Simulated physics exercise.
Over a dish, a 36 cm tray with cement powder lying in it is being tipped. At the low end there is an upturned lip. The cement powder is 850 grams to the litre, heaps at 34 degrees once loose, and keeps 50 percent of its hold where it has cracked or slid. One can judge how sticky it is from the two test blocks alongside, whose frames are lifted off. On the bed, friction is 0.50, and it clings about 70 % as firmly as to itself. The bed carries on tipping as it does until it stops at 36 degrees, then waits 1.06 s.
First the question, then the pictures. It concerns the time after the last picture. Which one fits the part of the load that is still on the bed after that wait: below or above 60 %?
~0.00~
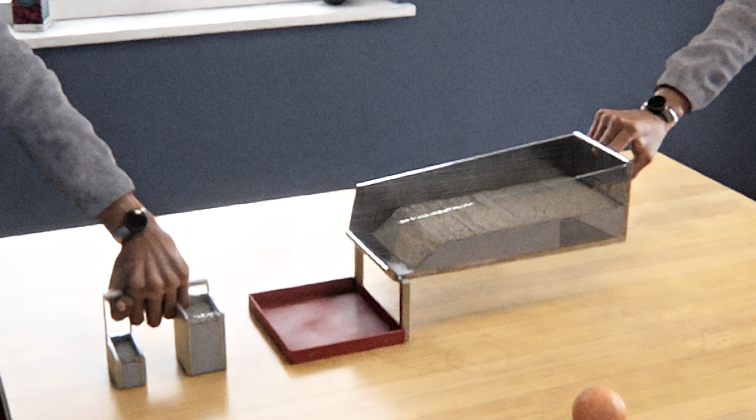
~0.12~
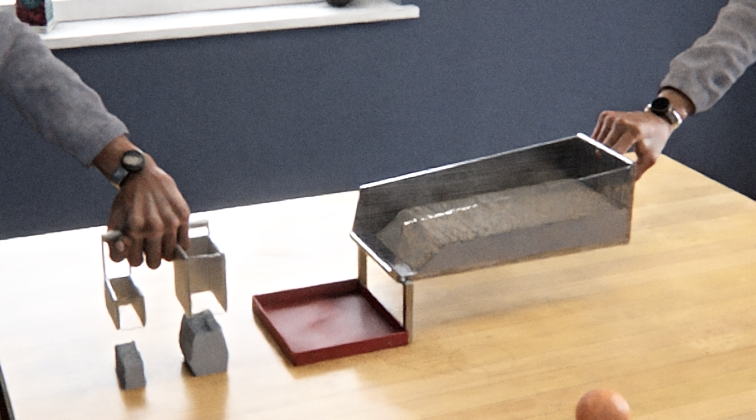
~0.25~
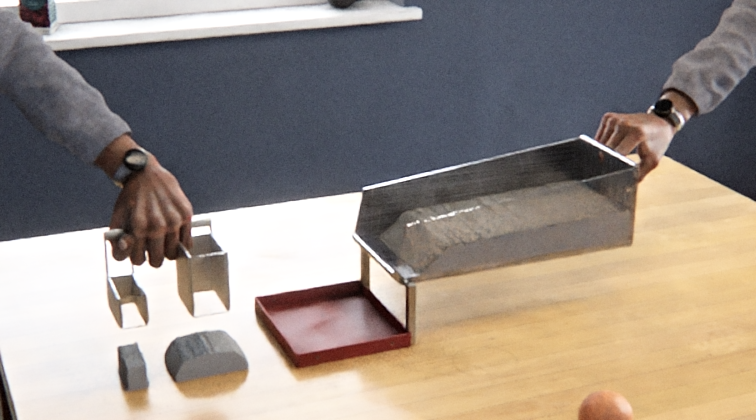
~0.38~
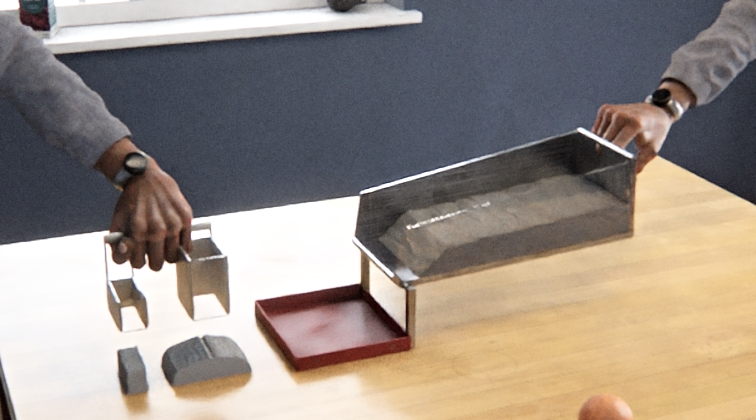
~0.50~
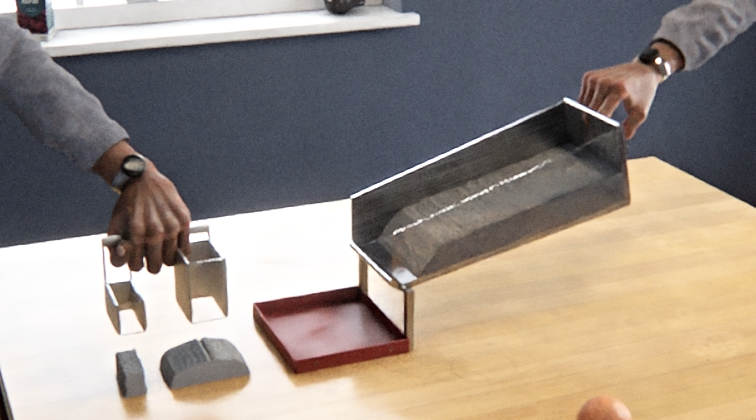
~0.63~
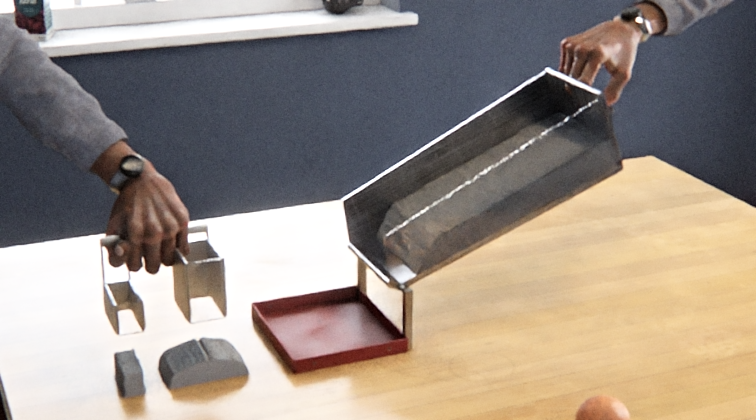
It is below.
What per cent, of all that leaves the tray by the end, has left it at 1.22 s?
Close to 30 in a hundred.
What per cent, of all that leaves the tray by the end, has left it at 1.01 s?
About 0 %.
After 0.80 s, the tilt is 33 degrees and 100 % is on the bed.
After 1.01 s, the tilt is 36 degrees and 100 % is on the bed.
After 1.22 s, the tilt is 36 degrees and 84 % is on the bed.
After 1.43 s, the tilt is 36 degrees and 64 % is on the bed.
After 1.97 s, the tilt is 36 degrees and 42 % is on the bed.
